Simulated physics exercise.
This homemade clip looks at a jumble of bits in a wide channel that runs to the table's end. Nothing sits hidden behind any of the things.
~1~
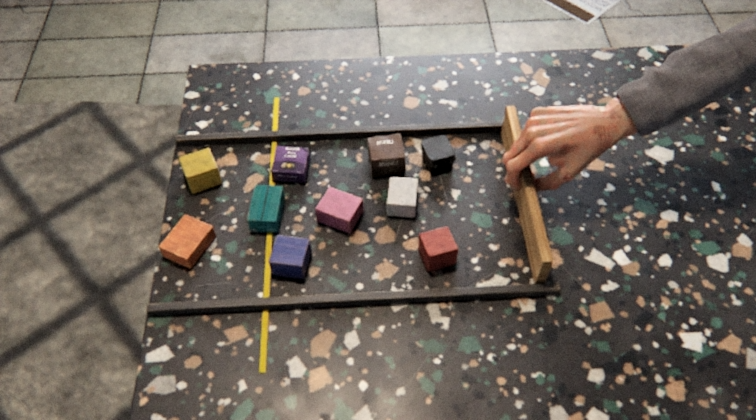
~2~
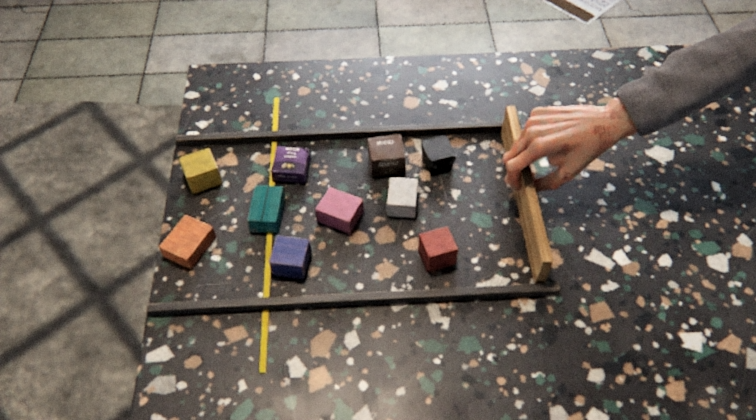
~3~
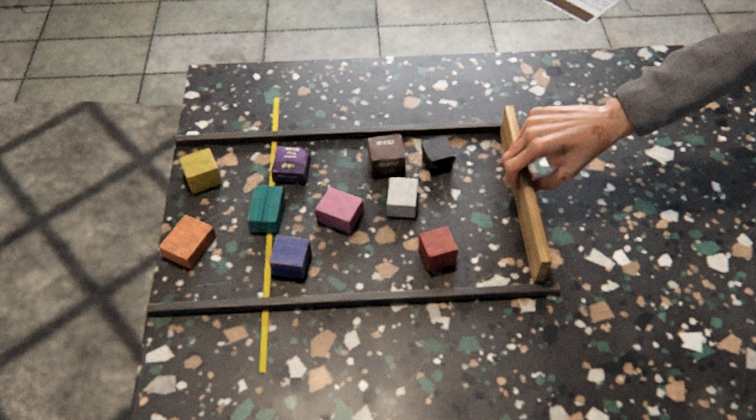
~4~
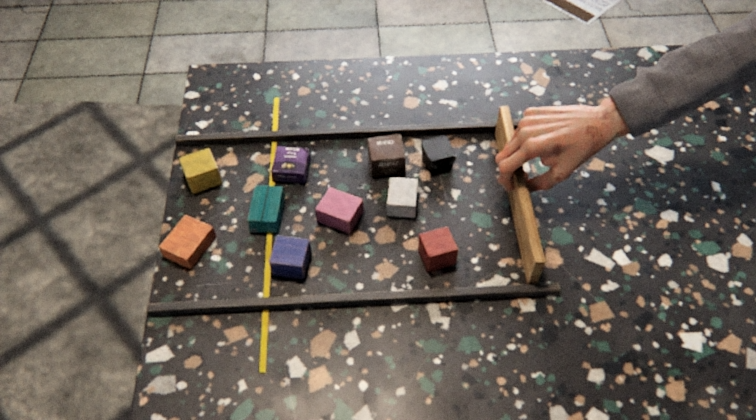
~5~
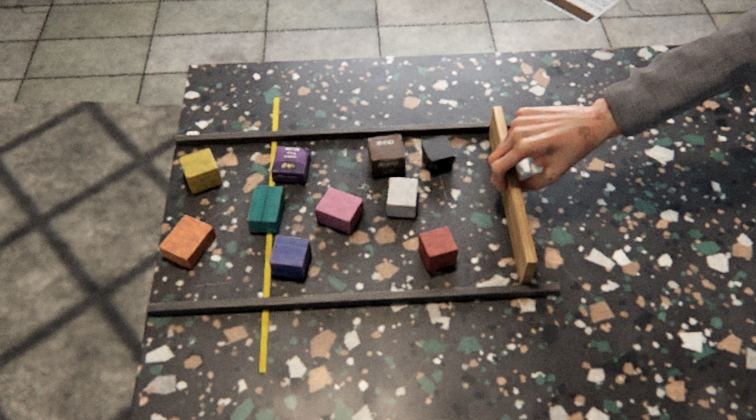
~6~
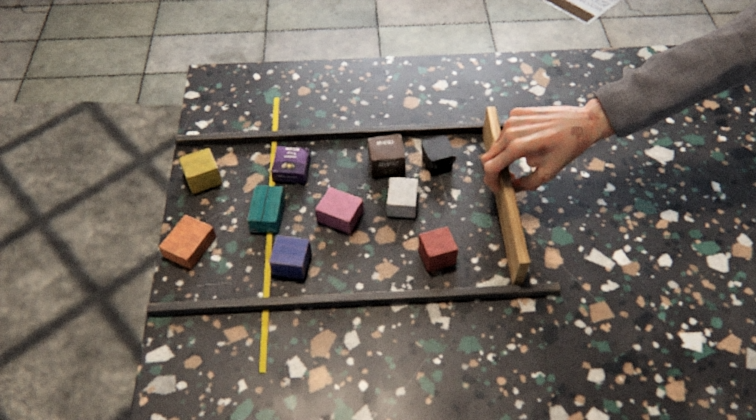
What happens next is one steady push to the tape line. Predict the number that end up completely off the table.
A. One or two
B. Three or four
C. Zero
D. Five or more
Answer: A.
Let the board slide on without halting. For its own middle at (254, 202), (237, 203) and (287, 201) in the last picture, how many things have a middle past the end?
Over the end: 2, 4, 0.
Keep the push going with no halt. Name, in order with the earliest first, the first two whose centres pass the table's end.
Yellow block, orange block.
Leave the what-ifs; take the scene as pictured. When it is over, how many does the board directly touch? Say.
All in all, 3.
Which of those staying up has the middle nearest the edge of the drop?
It's the orange block that is foremost.
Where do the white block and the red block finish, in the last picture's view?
In the last picture the white block sits around (256, 205) and the red block around (251, 256).
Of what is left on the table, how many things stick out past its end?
It's 1.
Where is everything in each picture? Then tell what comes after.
In the first frame, orange block (188, 242); yellow block (201, 171); turquoise box (267, 209); board (524, 190); tape (271, 215).
In the second frame, yellow block (201, 171); blue block (291, 257).
In the third frame, turquoise box (267, 209); pink block (340, 210).
In the fourth frame, orange block (188, 242); brown box (386, 156).
In the fifth frame, yellow block (201, 171); red block (438, 249).
In the sixth frame, orange block (188, 242); yellow block (201, 171); turquoise box (267, 209); board (504, 191); tape (271, 215).
Soon after, none off yet; orange block at rest near (188, 242); yellow block at rest near (201, 171); turquoise box at rest near (267, 209).
In the end, the number that fall off is one or two; gone, yellow block.
